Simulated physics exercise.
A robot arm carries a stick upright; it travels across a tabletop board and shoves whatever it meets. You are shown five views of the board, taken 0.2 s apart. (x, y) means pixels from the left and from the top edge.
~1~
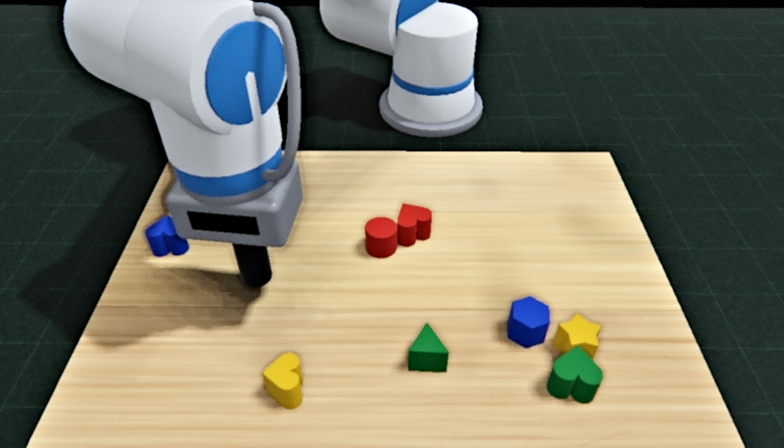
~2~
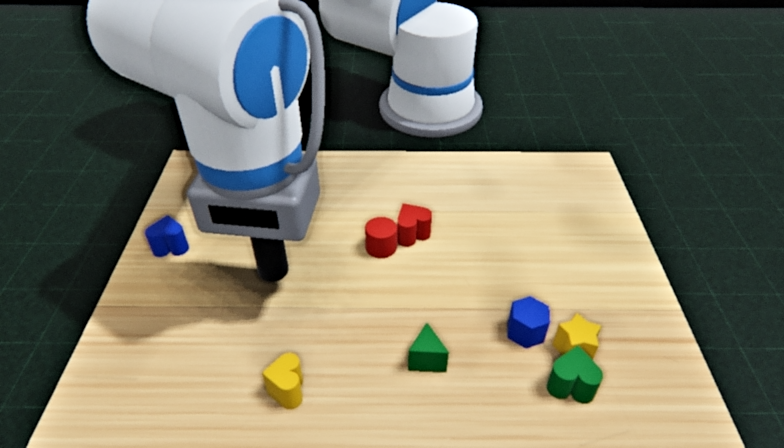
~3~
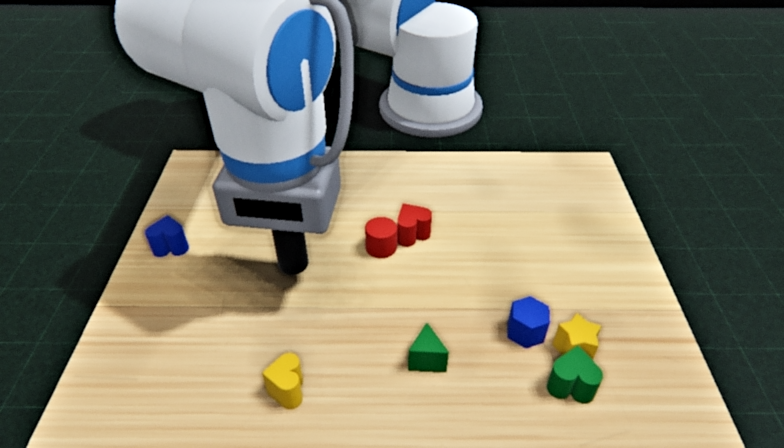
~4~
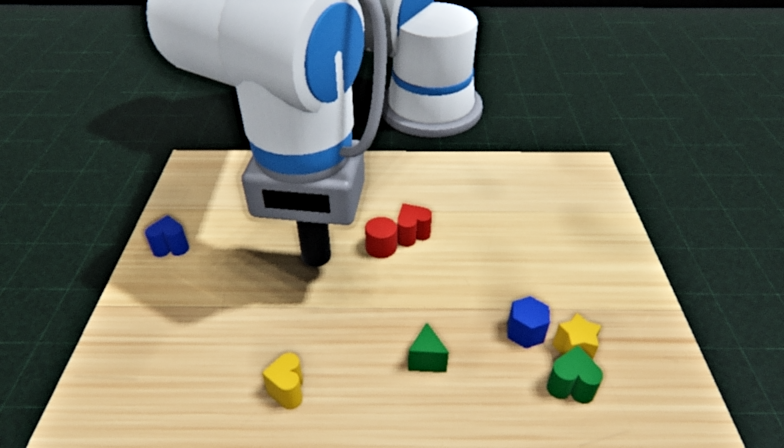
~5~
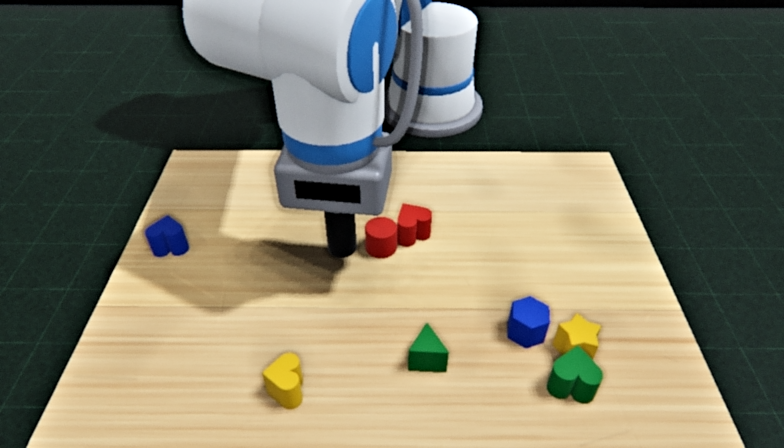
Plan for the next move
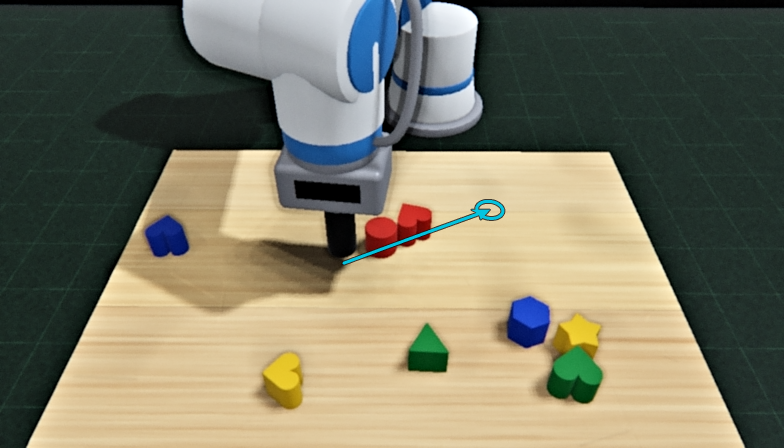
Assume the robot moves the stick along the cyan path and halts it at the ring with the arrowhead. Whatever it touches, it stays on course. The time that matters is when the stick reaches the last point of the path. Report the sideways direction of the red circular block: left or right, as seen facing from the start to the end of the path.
Pushed right.
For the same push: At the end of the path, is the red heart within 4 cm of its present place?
No, I don't think so.
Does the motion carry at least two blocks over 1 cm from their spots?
Yes - that is the case.
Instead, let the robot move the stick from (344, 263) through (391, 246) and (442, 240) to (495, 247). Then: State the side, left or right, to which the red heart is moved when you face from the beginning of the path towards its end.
It shifts to the left.
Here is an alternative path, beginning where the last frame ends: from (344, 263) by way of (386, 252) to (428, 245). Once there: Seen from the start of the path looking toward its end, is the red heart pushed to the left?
Yes, that is what happens.
Path on the board, straight from (344, 263) to (490, 210).
The first path, step by step. One third of the way, stick at (396, 230); red circular block at (425, 219); red heart at (447, 205), turned 70° anticlockwise.
Two thirds of the way, stick at (447, 212); red circular block at (476, 212); red heart at (474, 193), turned 100° anticlockwise.
At the end, stick at (492, 196); red circular block at (495, 211); red heart at (504, 175), turned 165° anticlockwise.
